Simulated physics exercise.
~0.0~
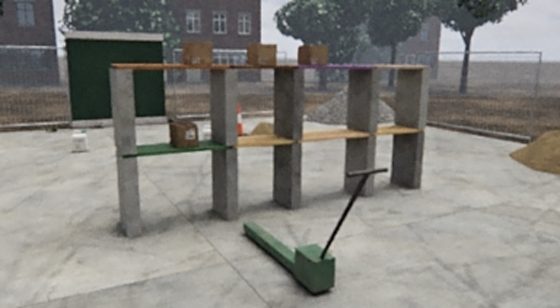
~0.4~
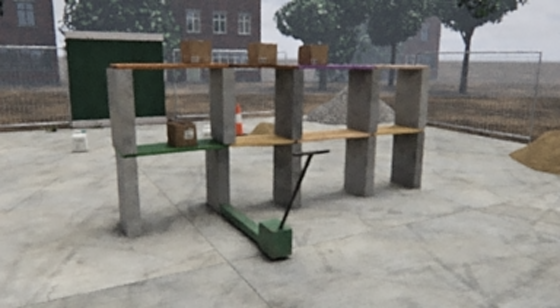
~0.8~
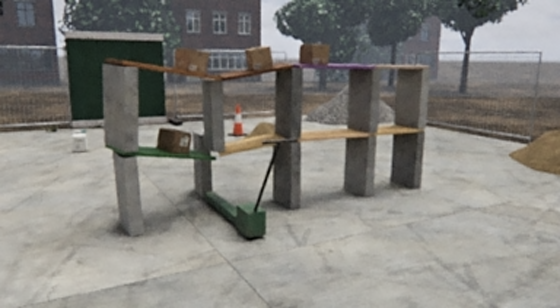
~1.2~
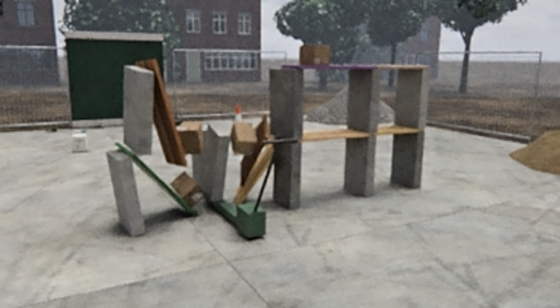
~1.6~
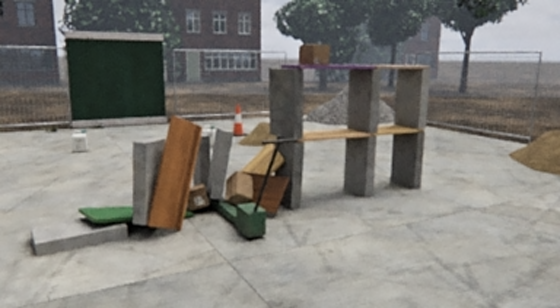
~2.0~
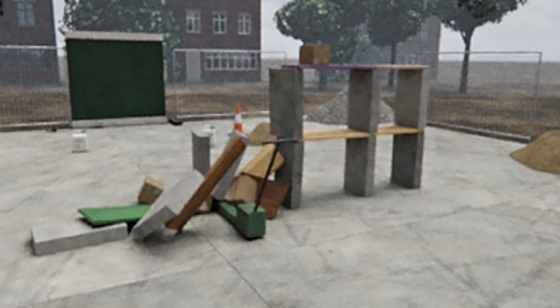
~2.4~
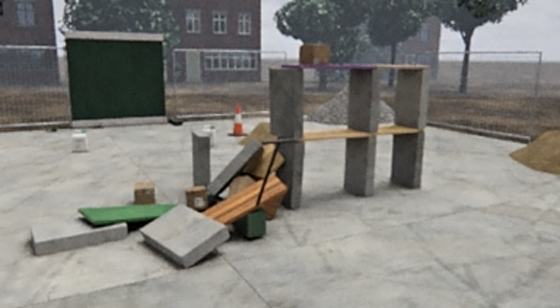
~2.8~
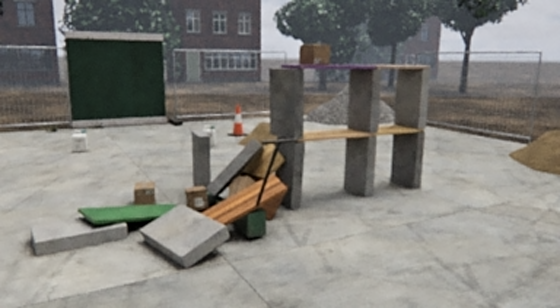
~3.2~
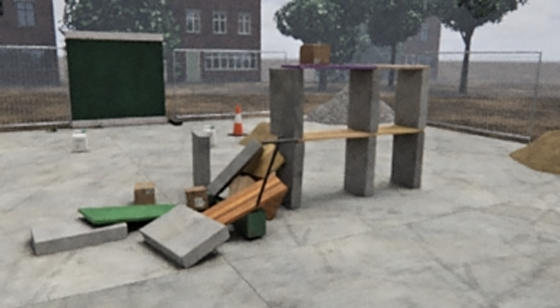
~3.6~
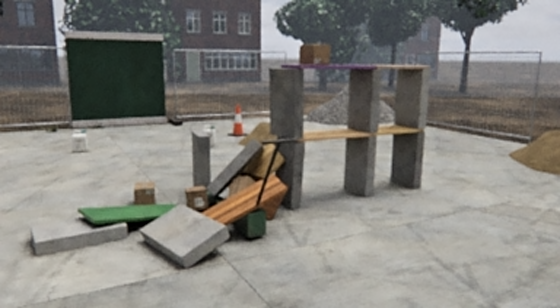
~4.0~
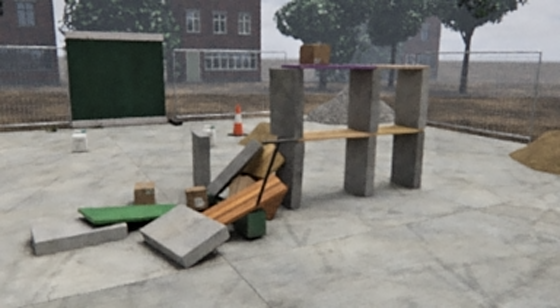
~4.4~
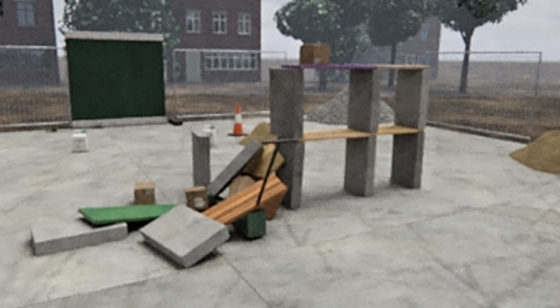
In this clip, a green jack slides in low against an upright of a two-tier row of boards on grey blocks, and the left part, including the green board, tips and collapses into a heap, while the right part stays standing with a carton beside the purple board's end.
